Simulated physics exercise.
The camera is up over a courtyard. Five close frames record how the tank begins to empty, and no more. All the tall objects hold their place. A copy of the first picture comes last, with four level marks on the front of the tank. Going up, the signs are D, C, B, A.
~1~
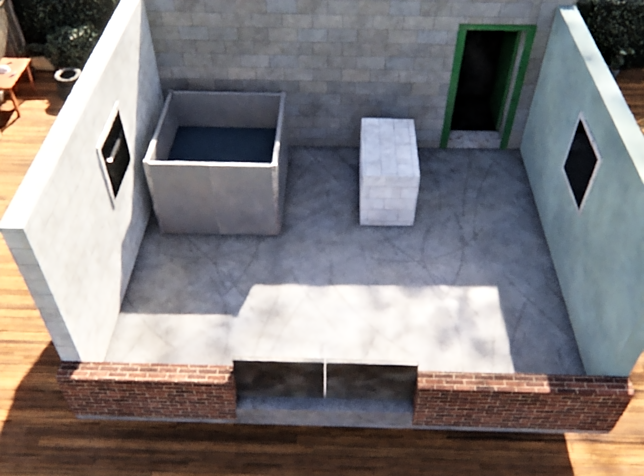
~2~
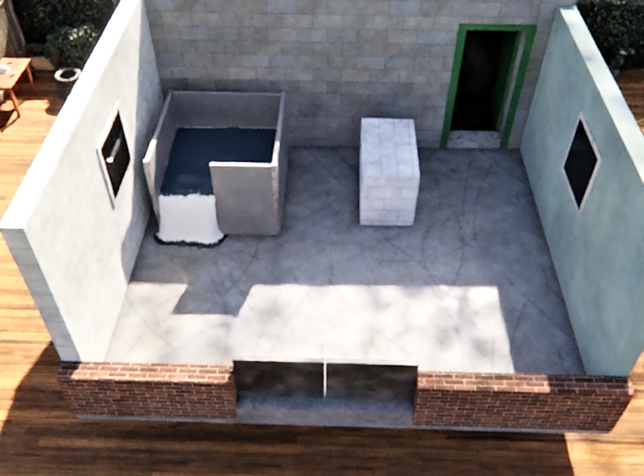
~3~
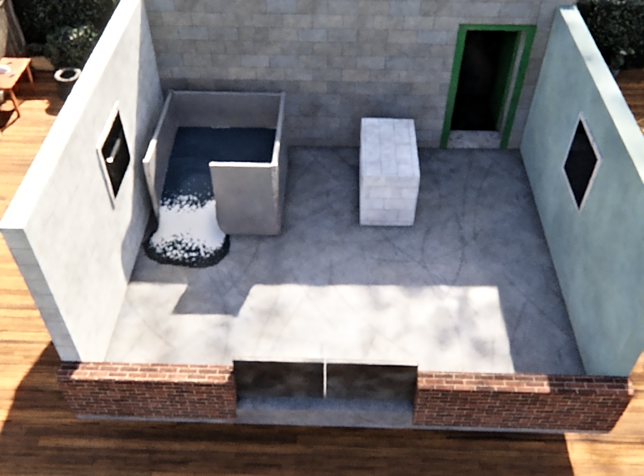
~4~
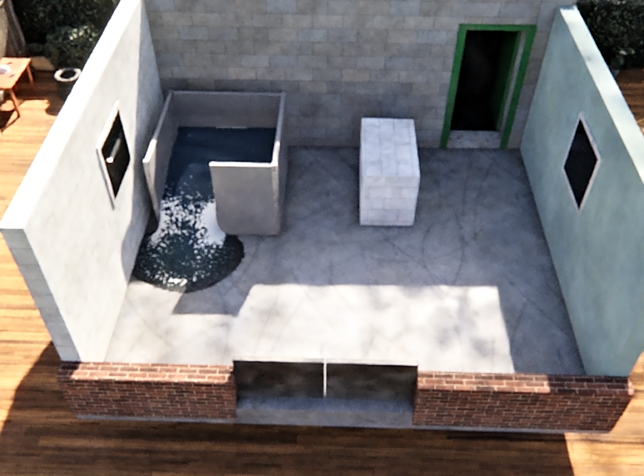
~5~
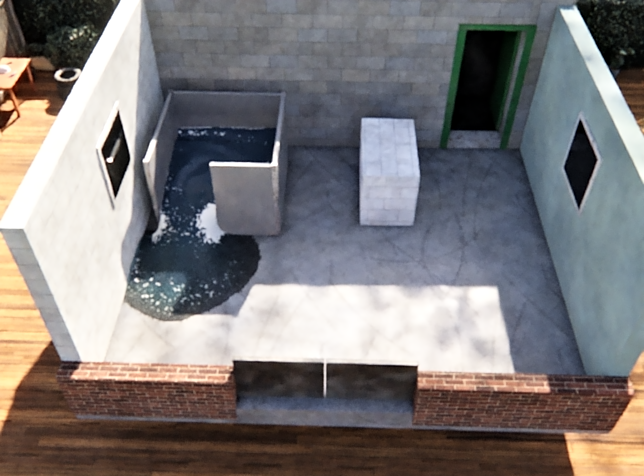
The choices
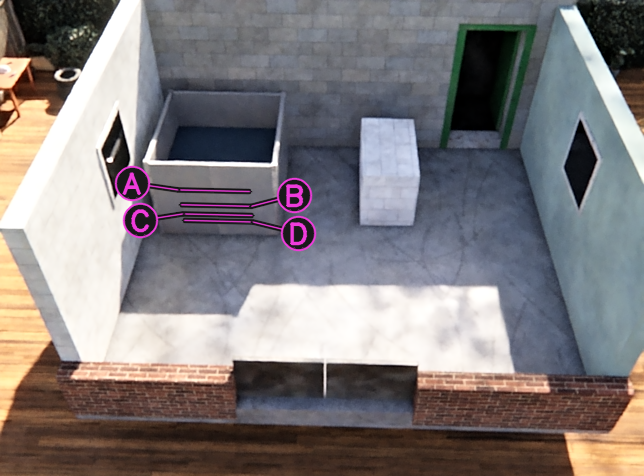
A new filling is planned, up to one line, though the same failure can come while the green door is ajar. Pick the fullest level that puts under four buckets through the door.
Level A.
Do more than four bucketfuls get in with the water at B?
No, that is safe.
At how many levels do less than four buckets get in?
All of them.
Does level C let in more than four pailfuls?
No.
In magenta, A at (213, 190); B at (216, 205); C at (217, 214); D at (218, 221); from the bottom up D, C, B, A.
With A, a splash gets over, under a bucket.
With B, nothing gets over.
With C, nothing gets over.
With D, nothing gets over.
